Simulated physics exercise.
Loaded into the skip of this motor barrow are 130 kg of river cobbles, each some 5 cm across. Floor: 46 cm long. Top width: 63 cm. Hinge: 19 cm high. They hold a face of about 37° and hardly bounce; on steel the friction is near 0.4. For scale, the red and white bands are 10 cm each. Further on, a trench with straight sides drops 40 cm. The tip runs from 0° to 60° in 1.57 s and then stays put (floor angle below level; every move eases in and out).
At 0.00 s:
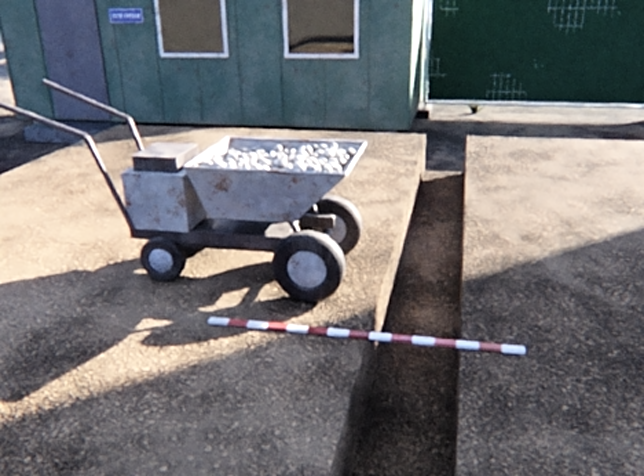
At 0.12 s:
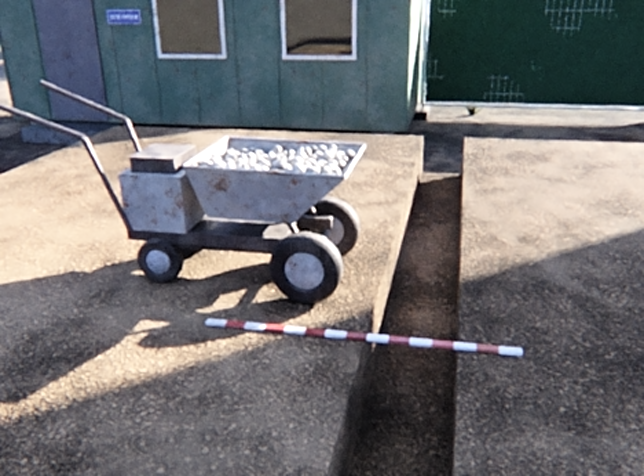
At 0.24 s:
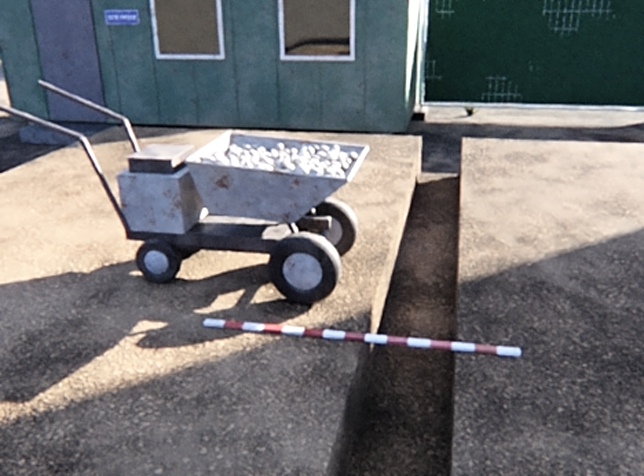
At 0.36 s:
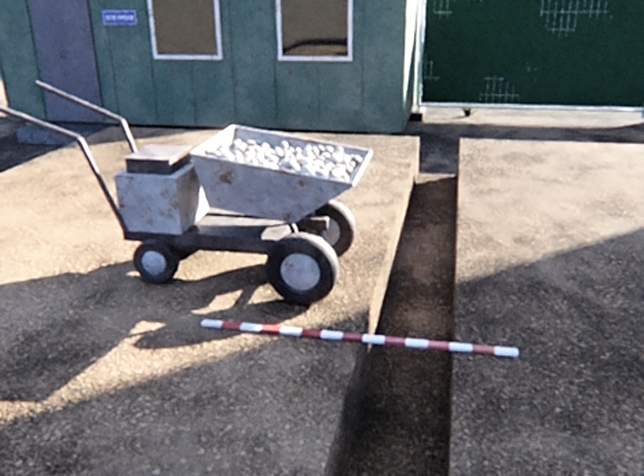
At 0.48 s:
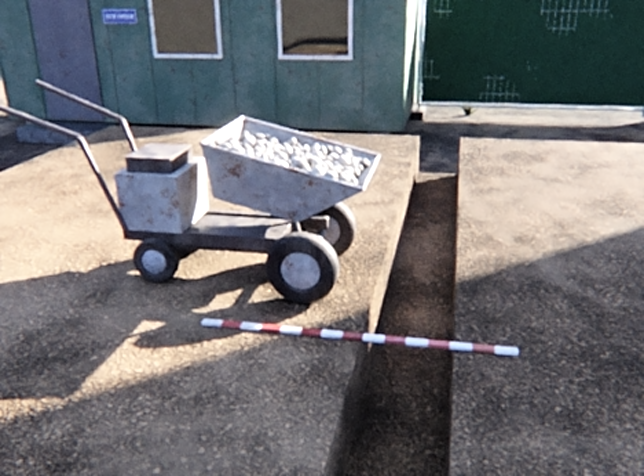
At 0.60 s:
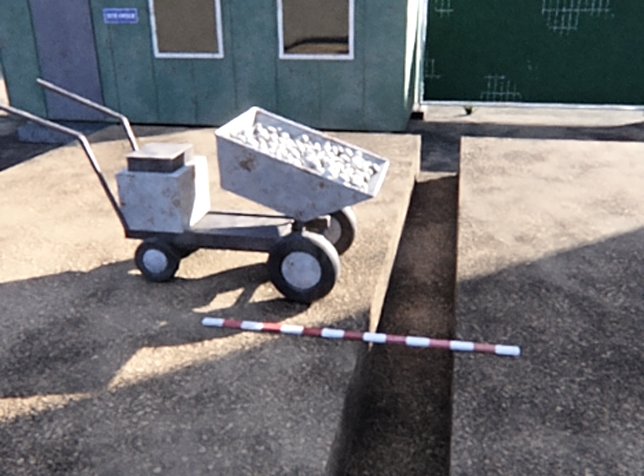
A metal skip full of pale stones tilts forward to the right on a barrow.
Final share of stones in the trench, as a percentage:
76 per cent.
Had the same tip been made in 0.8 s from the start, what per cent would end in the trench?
That works out at about 65 in a hundred.
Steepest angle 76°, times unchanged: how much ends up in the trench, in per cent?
It would come to about 75 percent.
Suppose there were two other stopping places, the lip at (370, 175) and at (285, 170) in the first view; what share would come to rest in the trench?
50 %, then 100 %.
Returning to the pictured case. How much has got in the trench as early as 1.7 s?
Roughly 25% by that time.
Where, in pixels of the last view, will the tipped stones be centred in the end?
Middle at around (435, 334), I'd say.
After 1.2 s the floor is at 51°; 100 % in the skip; the foremost stones are at (408, 222).
After 1.7 s the floor is at 60°; 68 % in the skip, 26 % in the trench, 5 % past the trench; the foremost stones are at (479, 287).
After 2.0 s the floor is at 60°; 37 % in the skip, 40 % in the trench, 23 % past the trench; the foremost stones are at (570, 304).
After 4.0 s the floor is at 60°; 0 % in the skip, 76 % in the trench, 24 % past the trench; the foremost stones are past the picture's edge.
